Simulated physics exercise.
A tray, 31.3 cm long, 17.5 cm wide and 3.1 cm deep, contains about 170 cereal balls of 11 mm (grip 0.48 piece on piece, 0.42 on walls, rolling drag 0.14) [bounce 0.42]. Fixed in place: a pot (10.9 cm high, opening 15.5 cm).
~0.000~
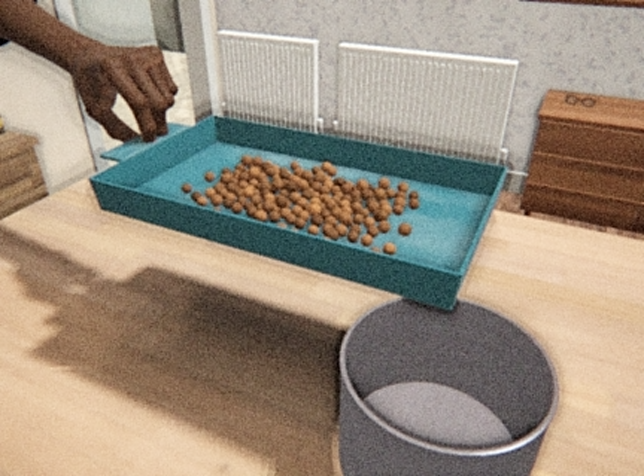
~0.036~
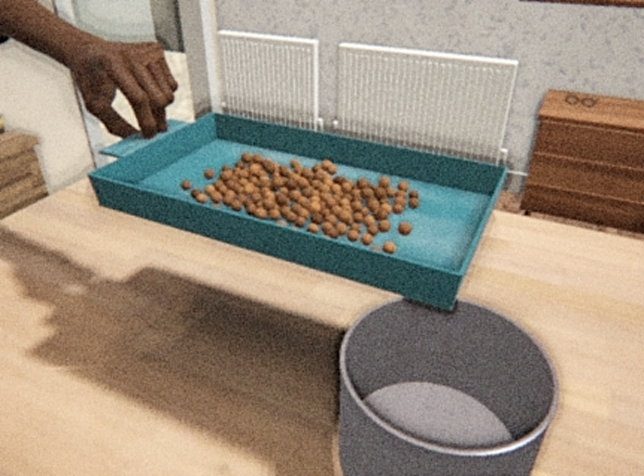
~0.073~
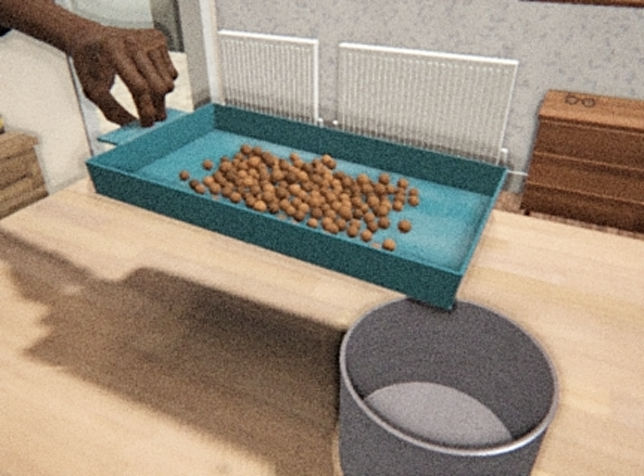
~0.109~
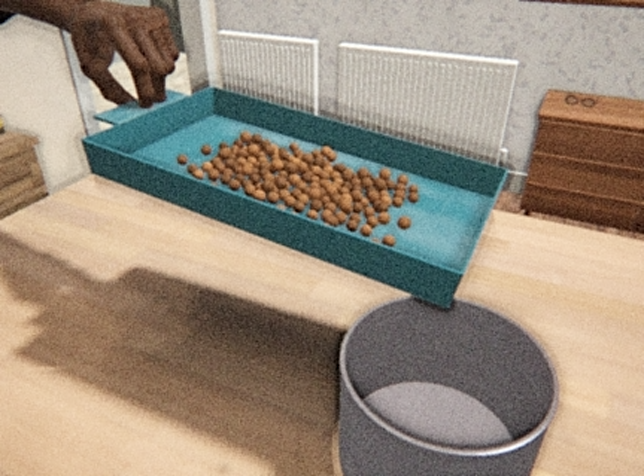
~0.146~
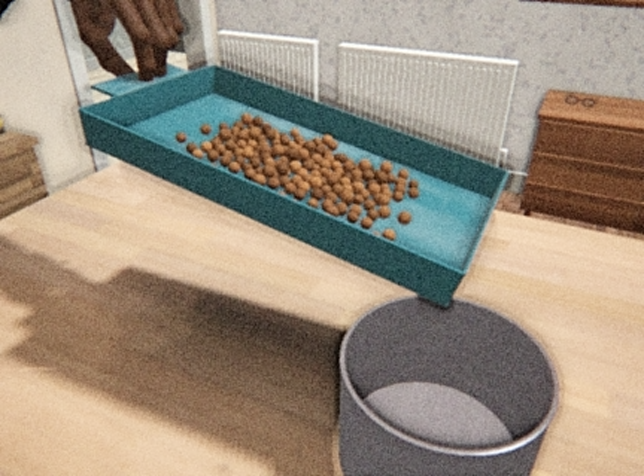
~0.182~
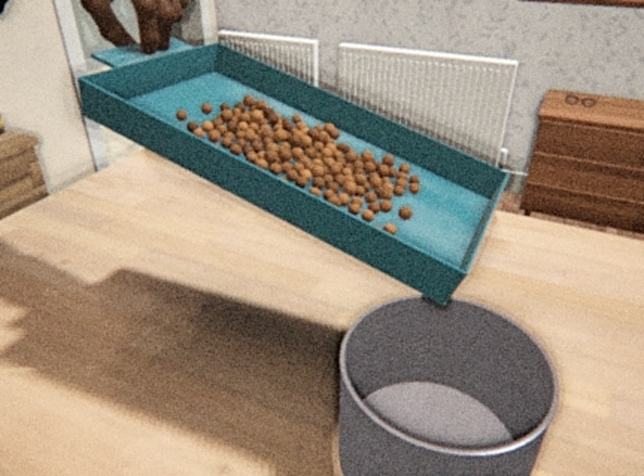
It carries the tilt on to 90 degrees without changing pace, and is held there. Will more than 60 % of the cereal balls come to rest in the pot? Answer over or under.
Share caught, set against 60 %: Under.
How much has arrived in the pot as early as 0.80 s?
Some 0 per cent.
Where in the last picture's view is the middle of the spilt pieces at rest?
At about (559, 381).
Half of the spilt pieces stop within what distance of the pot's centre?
About 18 cm.
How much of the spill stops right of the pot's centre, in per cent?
Roughly 90 per cent.
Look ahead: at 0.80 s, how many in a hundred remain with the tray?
About 55 per cent.
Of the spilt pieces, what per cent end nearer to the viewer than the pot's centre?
Some 0 per cent.
After 0.42 s, tilt 46 degrees; tray 100 %; middle of all pieces on or above the table near (382, 114).
After 0.62 s, tilt 72 degrees; tray 95 %, in the air 5 %; middle of all pieces on or above the table near (473, 189).
Then, at 0.80 s, tilt 90 degrees; outside 15 %, tray 55 %, in the air 25 %; middle of all pieces on or above the table near (507, 255).
After 0.97 s, tilt 90 degrees; pot 5 %, outside 35 %, tray 50 %, in the air 10 %; middle of all pieces on or above the table near (523, 290).
At rest (2.6 s), pot 5 %, outside 70 %, tray 25 %.
